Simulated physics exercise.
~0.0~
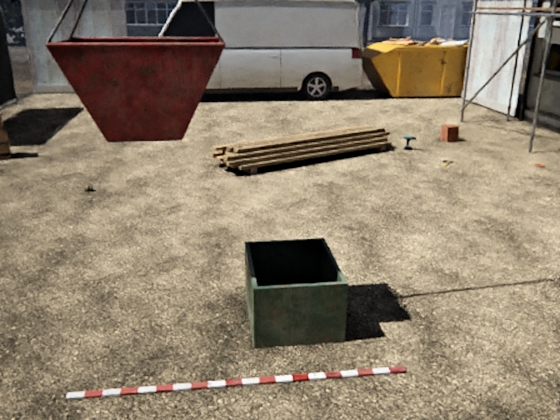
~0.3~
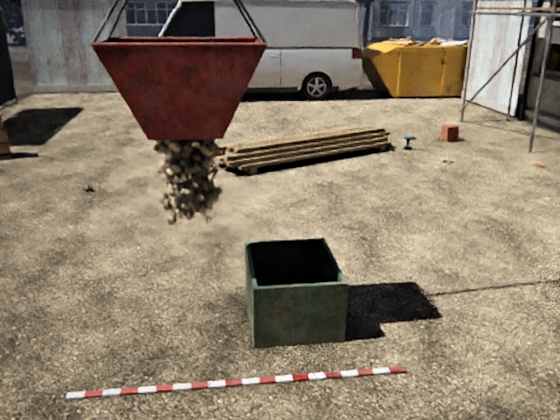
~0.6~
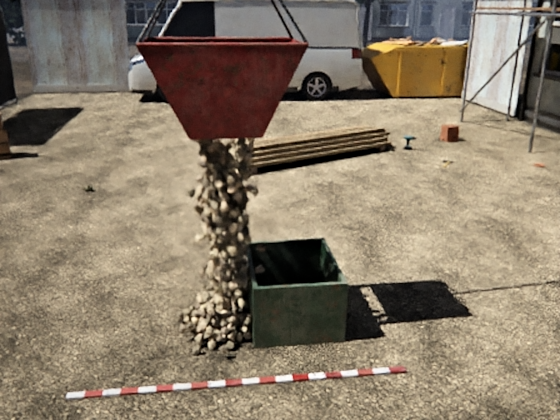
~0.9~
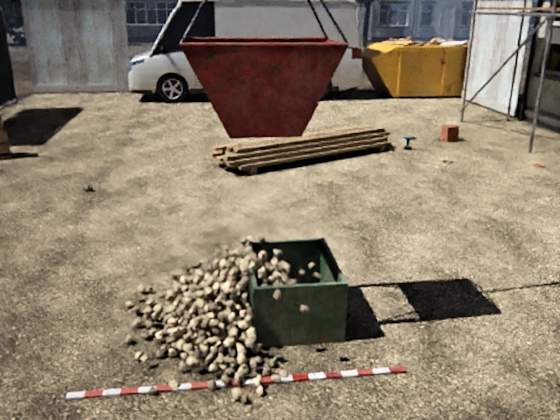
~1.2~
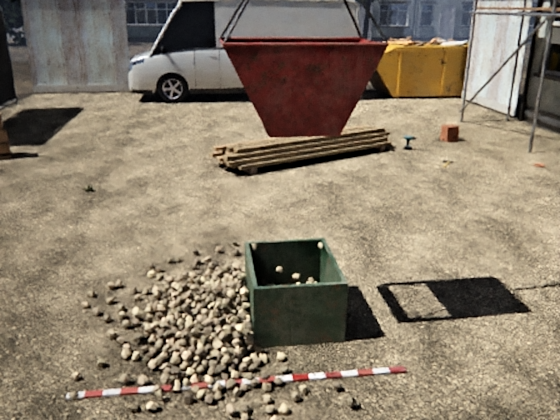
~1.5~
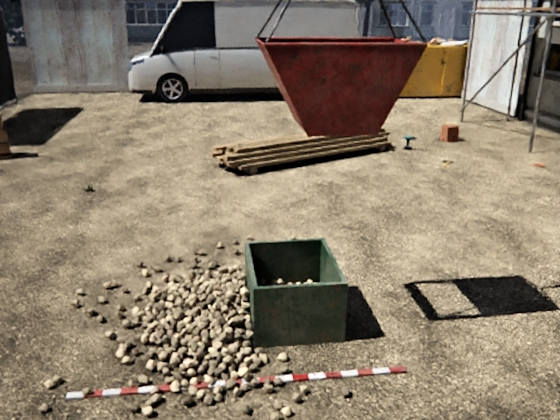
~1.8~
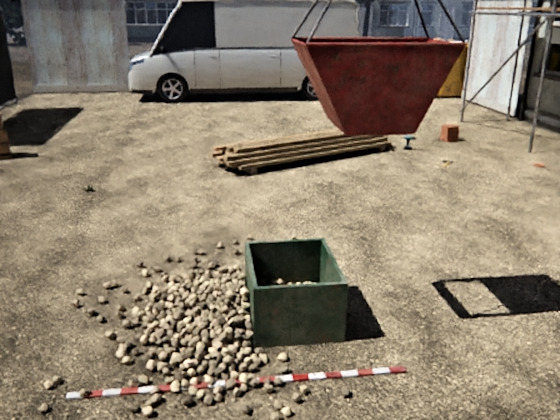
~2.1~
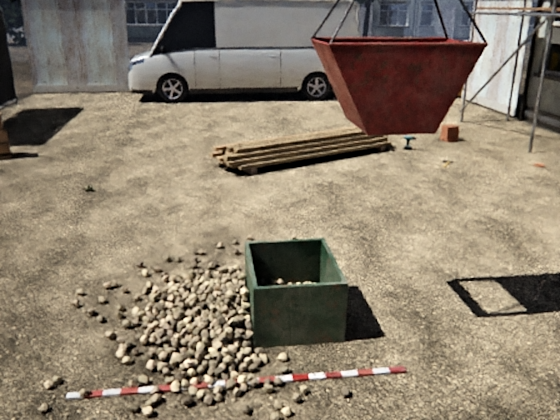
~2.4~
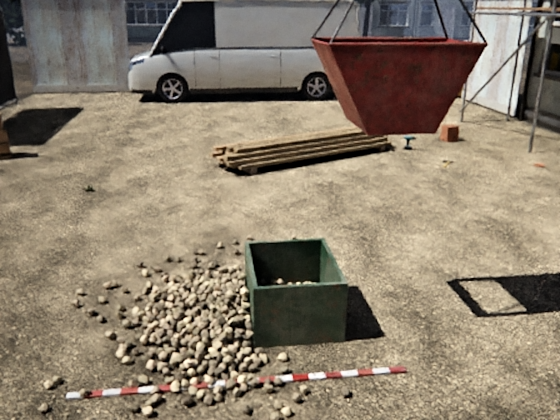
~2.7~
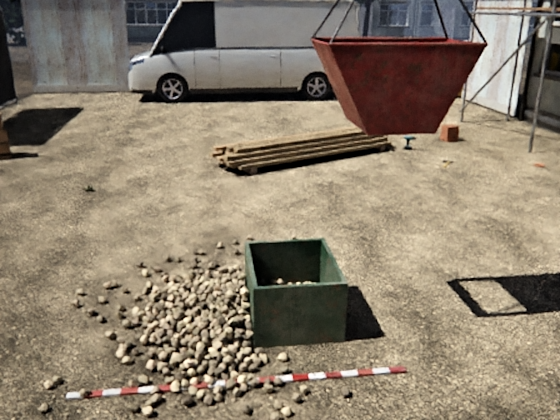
A red skip hanging from cables moved right across a yard and dropped a stream of stones, most of which piled up and scattered left of a green bin while some landed inside. The empty skip carried on right, then stopped.
